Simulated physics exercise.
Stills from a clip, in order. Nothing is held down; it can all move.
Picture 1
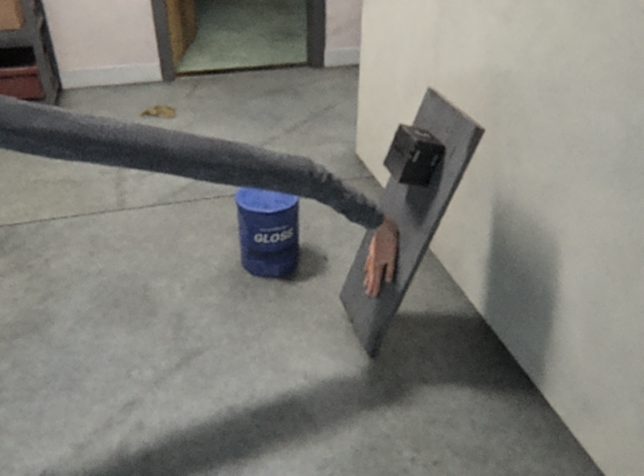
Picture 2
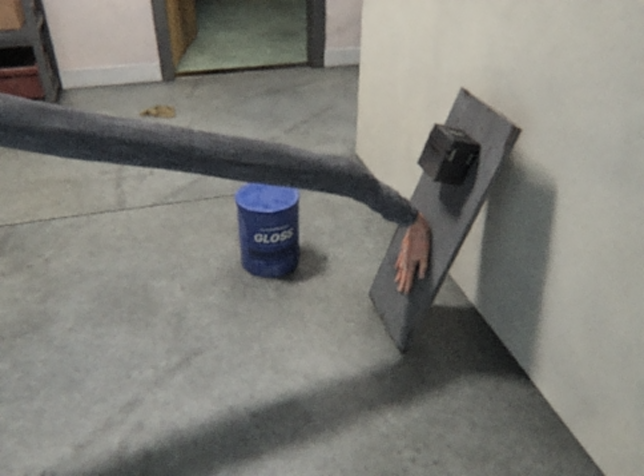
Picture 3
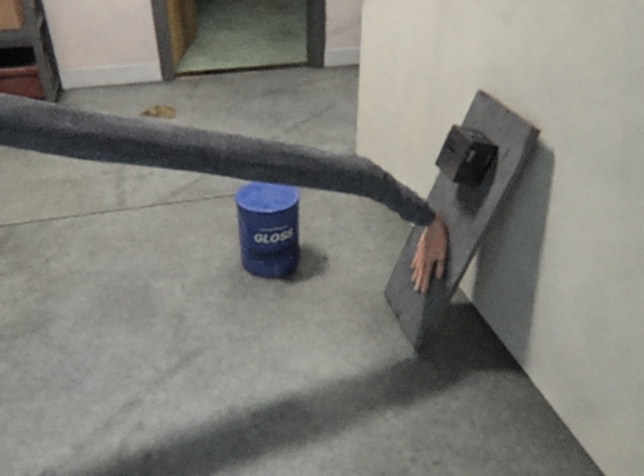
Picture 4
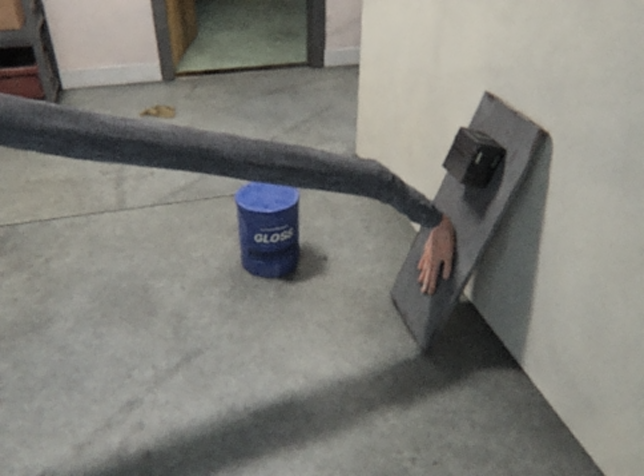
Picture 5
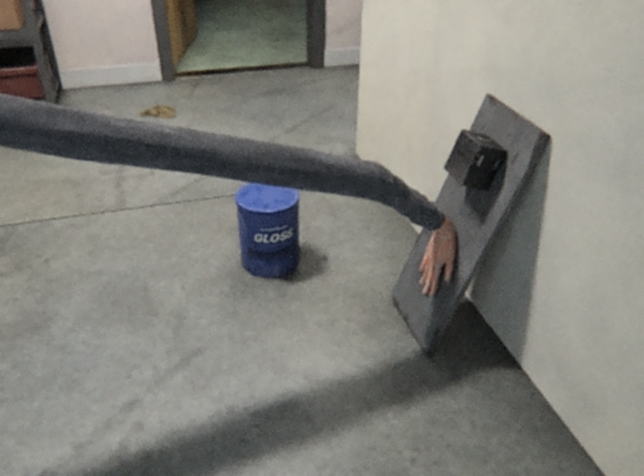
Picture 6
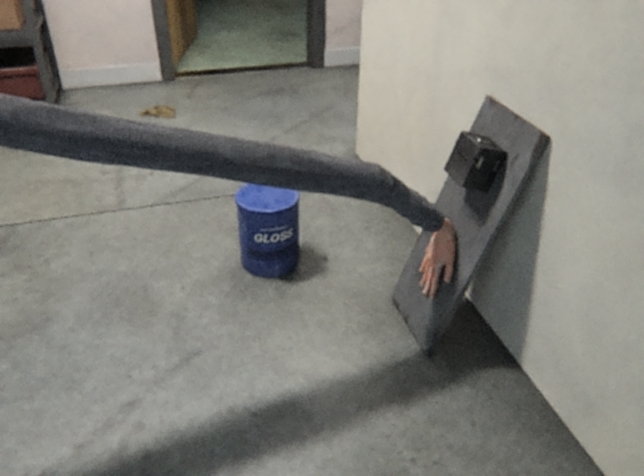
To begin with, a sleeved arm presses a hand against a tilted grey board with a black box on its face, near a pale wall. The hand pushes the board a short way right, up to the wall, then stays on it while the blue pail remains still.
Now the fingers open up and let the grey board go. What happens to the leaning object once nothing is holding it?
Secure.
Then, 0.20 s on from there, no change.
Then, 0.70 s on from there, grey board resting near (458, 229).
In the end, both unmoved. At the end, from the last picture's camera, grey board near (458, 229). The board remains leaning.
